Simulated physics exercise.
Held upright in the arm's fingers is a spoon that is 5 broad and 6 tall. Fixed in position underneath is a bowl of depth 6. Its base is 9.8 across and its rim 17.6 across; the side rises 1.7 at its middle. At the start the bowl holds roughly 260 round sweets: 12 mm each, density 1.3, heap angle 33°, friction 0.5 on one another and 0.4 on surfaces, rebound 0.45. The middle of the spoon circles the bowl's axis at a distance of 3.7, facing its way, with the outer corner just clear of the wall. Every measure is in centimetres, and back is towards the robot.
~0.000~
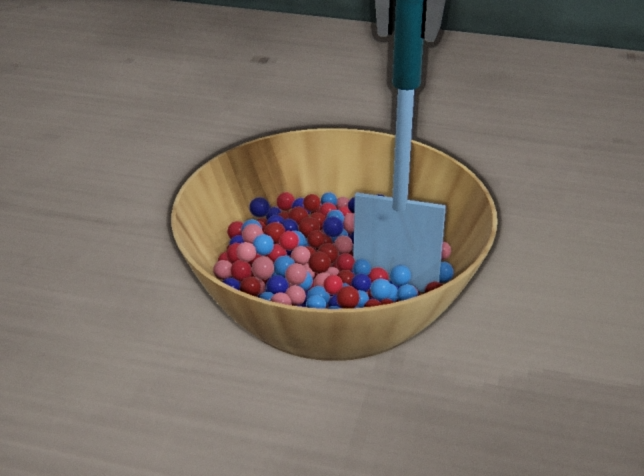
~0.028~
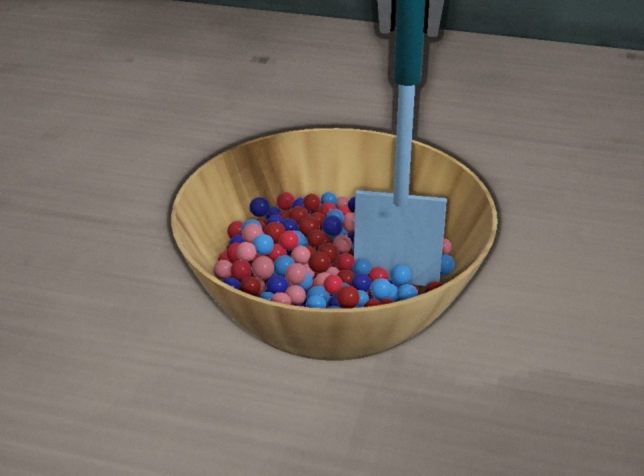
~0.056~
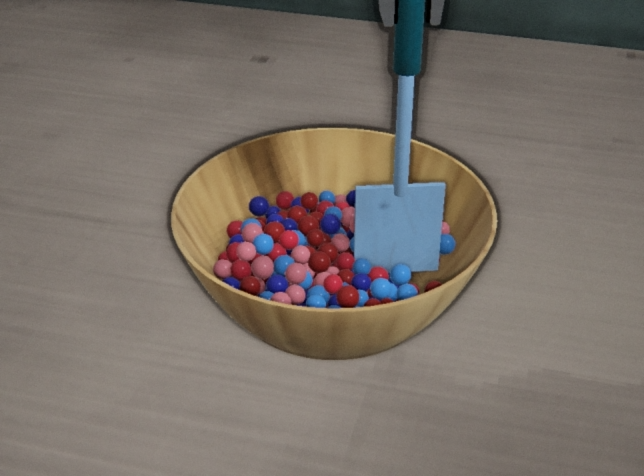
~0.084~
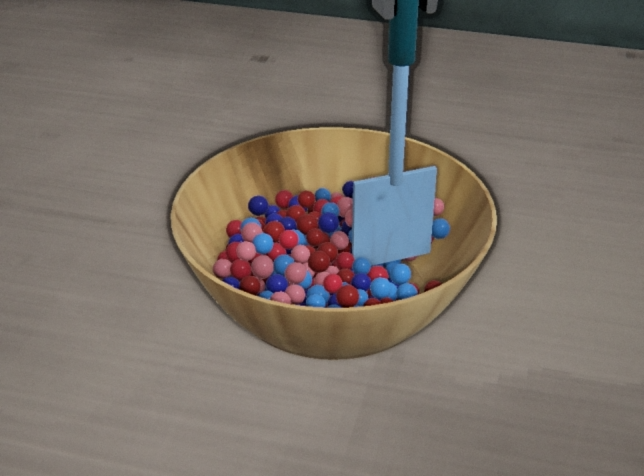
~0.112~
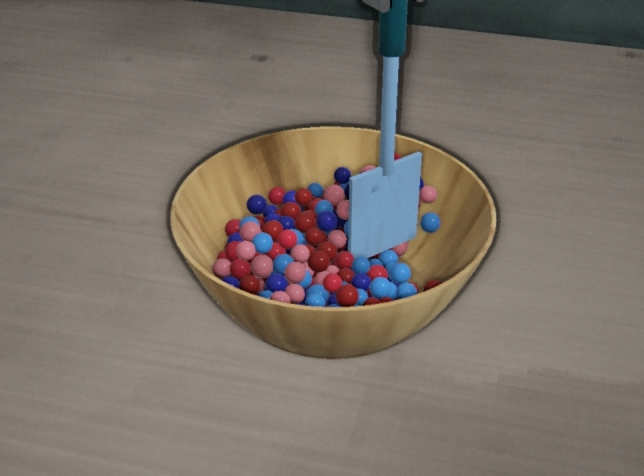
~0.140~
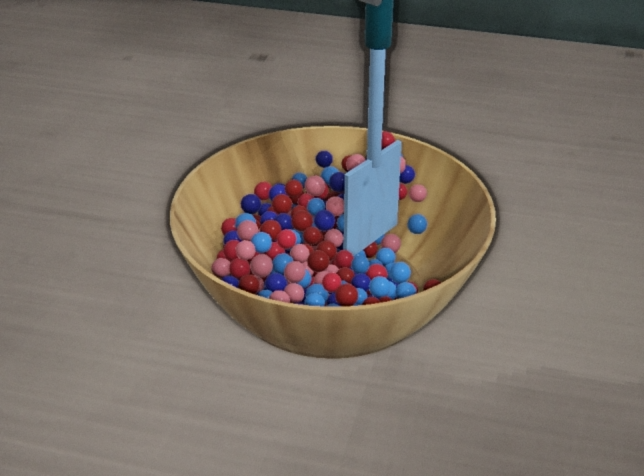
At the start, a flat pale blue paddle gripped by a robot arm stands among red, pink and blue balls in a wooden bowl. It barely moves at first, then sweeps toward the back of the bowl, drifting slightly left and turning edge-on while pushing some balls up behind it.
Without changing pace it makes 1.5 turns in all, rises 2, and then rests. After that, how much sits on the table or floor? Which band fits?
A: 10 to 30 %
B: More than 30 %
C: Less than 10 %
C.
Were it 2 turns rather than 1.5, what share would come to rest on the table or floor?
Then about 10 per cent.
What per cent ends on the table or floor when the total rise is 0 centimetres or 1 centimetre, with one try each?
Close to 10 and 10 percent, in that order.
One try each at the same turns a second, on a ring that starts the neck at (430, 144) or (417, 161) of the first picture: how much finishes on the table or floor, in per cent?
I'd put it at around 0 and 5 percent.
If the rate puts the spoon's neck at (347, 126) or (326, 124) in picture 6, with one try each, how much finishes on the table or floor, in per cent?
Near 20 in a hundred for the first and near 30 in a hundred for the second.
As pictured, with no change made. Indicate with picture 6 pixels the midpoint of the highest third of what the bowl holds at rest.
Near (277, 257).
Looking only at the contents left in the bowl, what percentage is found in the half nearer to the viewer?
Roughly 55 percent of it.
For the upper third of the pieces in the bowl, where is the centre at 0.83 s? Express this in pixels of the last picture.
The centre lies near (346, 198) in the last picture.
After 0.48 s, 251° round, highest piece 8 above the table; 250 in the bowl, 3 on the table or floor, 2 in flight or on the tool.
After 0.83 s, 76° round, highest piece 7 above the table; 242 in the bowl, 11 on the table or floor, 2 in flight or on the tool.
After 1.20 s, 180° round, highest piece 5 above the table; 239 in the bowl, 16 on the table or floor.
After 1.90 s, 180° round, highest piece 5 above the table; 239 in the bowl, 16 on the table or floor.
In the end, 239 in the bowl, 16 on the table or floor. That is 6 % on the table or floor.
